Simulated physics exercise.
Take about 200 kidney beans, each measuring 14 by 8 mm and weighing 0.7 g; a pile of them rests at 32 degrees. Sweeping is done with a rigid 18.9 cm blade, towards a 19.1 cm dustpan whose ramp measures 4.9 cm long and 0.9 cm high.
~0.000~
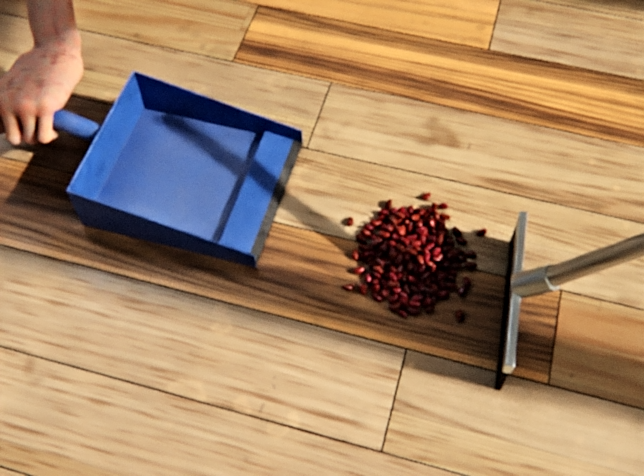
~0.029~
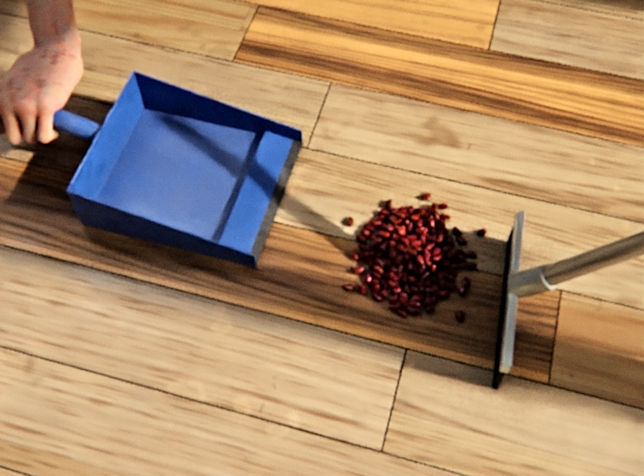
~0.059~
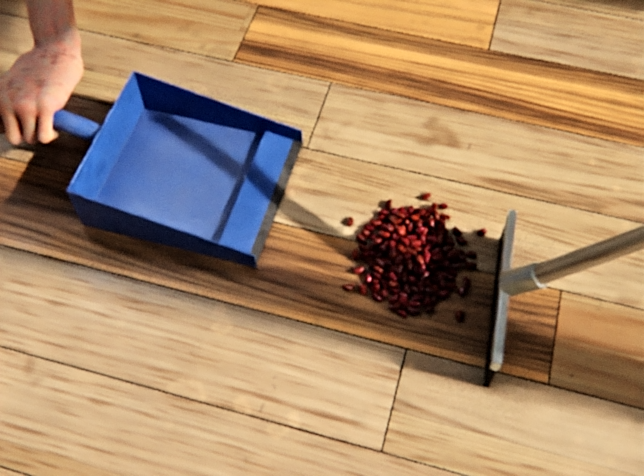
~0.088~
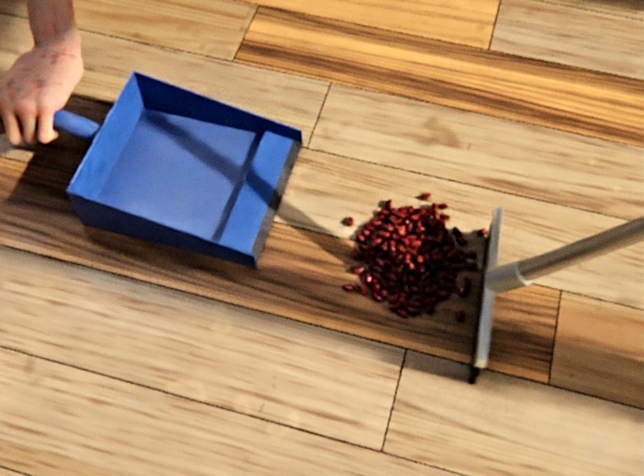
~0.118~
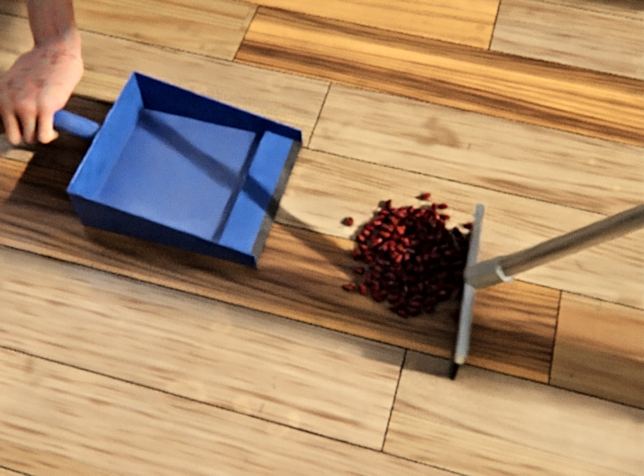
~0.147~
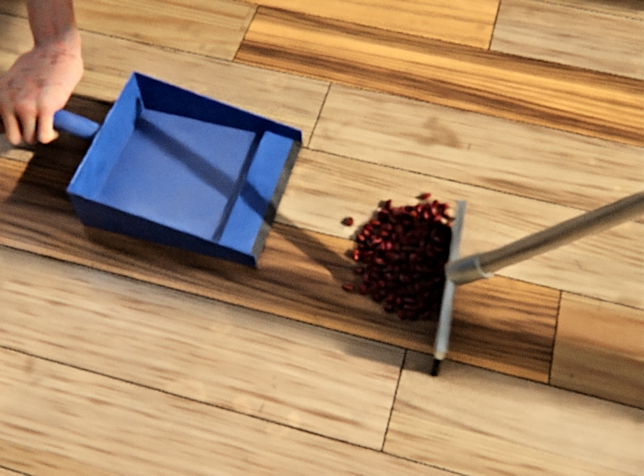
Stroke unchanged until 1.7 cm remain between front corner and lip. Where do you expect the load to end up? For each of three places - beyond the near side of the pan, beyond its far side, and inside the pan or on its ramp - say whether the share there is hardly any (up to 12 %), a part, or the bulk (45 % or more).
Near side: A part, far side: Hardly any, pan: A part.
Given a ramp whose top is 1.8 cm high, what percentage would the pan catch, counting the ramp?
Then about 35 per cent.
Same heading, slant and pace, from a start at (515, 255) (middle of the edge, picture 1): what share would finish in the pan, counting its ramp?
45 per cent, roughly.
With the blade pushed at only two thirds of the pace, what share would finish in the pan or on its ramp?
It would be around 35 per cent.
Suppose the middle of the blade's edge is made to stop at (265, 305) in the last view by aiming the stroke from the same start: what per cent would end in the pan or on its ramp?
That would come to near 20 percent.
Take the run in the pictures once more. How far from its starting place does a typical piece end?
It works out to roughly 20 cm.
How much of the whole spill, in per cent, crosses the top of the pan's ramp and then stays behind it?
Roughly 15 in a hundred.
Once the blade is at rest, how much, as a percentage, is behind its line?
My guess is close to 20 per cent.
After 0.29 s, middle of the blade 12 cm from the lip; 0 % over the lip, far side 0 %, near side 20 %.
Then, at 0.39 s, middle of the blade 5 cm from the lip; 5 % over the lip, far side 0 %, near side 20 %.
After 0.62 s, middle of the blade 2 cm from the lip; 35 % over the lip, far side 5 %, near side 25 %.
At rest (2.3 s), near side 25 %, far side 5 %, pan 35 %, in front of the lip or behind the blade 35 %.
